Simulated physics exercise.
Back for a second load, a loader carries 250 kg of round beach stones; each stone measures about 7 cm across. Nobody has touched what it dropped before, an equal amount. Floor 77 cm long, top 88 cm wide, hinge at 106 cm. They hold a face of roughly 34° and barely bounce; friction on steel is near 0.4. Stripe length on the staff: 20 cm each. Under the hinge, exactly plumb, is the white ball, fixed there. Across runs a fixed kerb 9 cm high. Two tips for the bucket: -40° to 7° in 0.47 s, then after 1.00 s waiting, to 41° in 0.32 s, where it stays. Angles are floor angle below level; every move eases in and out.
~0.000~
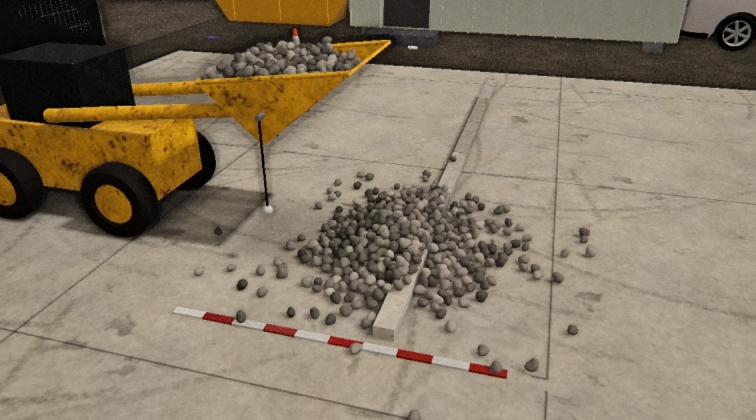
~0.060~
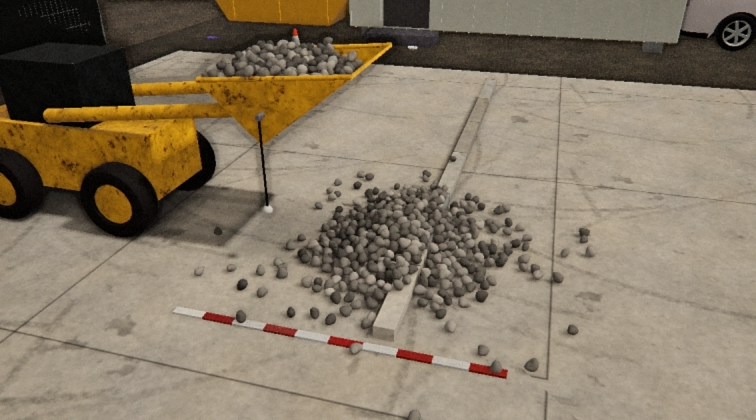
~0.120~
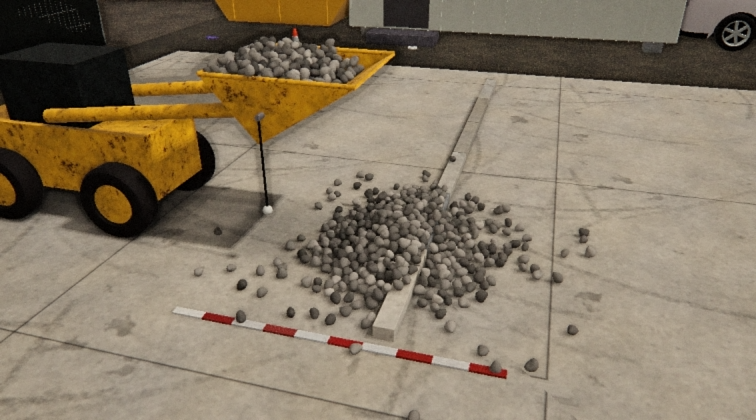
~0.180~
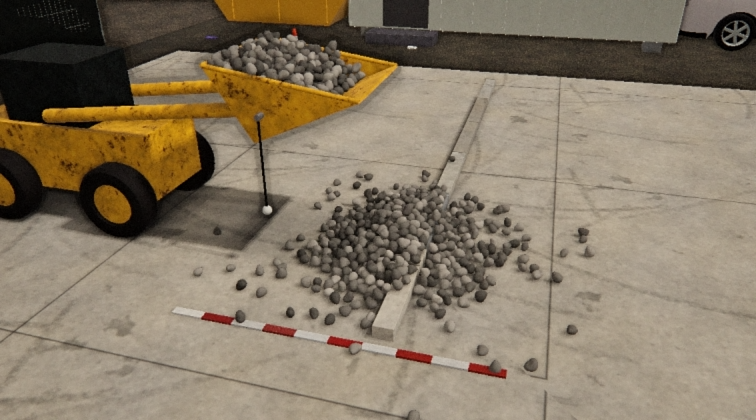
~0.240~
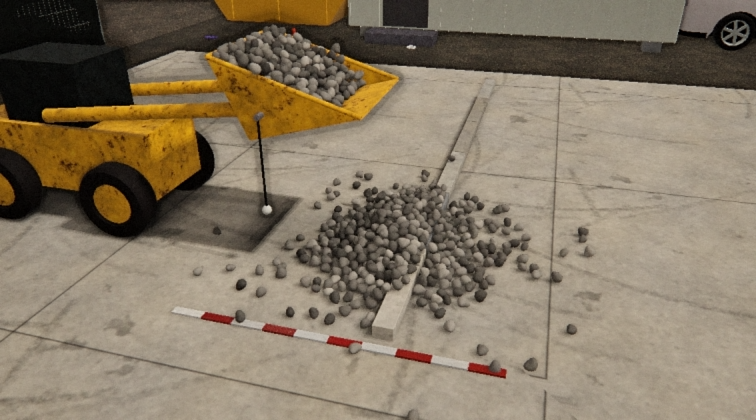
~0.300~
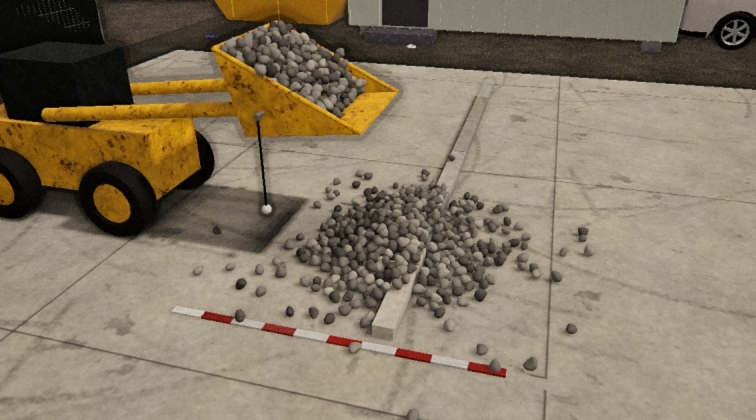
The video shows a yellow loader holding a bucket of rounded gray stones beside a scattered stone pile lying across a pale kerb; the bucket gradually tilts forward, its front edge lowering, while the loader and pile stay still.
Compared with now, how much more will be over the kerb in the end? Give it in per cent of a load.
Close to 34 parts in a hundred.
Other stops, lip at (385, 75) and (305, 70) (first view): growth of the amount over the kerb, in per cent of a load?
Close to 70 per cent, followed by close to 5 per cent.
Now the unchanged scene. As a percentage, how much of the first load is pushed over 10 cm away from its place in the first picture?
About 10 %.
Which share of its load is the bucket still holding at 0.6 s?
About 100 per cent.
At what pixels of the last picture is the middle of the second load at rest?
Their centre rests close to (395, 229).
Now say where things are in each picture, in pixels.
Lip at (350, 74), floor tilted -40°, highest stones at (291, 48). The earlier load is highest near (405, 221), 21 cm above ground level, 78 % on this side of the kerb, 23 % over the kerb, in the first frame.
The bucket is at -38°, its lip at (351, 77); the top of the load is at (287, 48); the stones move at 0.2 m/s on average, in the second frame.
The bucket is at -32°, its lip at (355, 88); the top of the load is at (272, 45); the stones move at 0.4 m/s on average, in the third frame.
The bucket is at -25°, its lip at (359, 102); the top of the load is at (269, 41); the stones move at 0.5 m/s on average, in the fourth frame.
Lip at (361, 118), floor tilted -16°, highest stones at (265, 36); the stones move at 0.5 m/s on average, in the fifth frame.
Lip at (361, 134), floor tilted -7°, highest stones at (273, 31); the stones move at 0.6 m/s on average, in the sixth frame.
After 0.4 s the floor is at 4°; in per cent of one load, 100 in the bucket, 78 on this side of the kerb, 23 over the kerb; the foremost stones are at (586, 294).
After 0.6 s the floor is at 7°; in per cent of one load, 99 in the bucket, 78 on this side of the kerb, 23 over the kerb; the foremost stones are at (586, 294).
After 2.2 s the floor is at 41°; in per cent of one load, 9 in the bucket, 143 on this side of the kerb, 50 over the kerb; the foremost stones are at (595, 272).
After 4.6 s the floor is at 41°; in per cent of one load, 0 in the bucket, 144 on this side of the kerb, 57 over the kerb; the foremost stones are at (596, 272). Net gain over the kerb, 34.
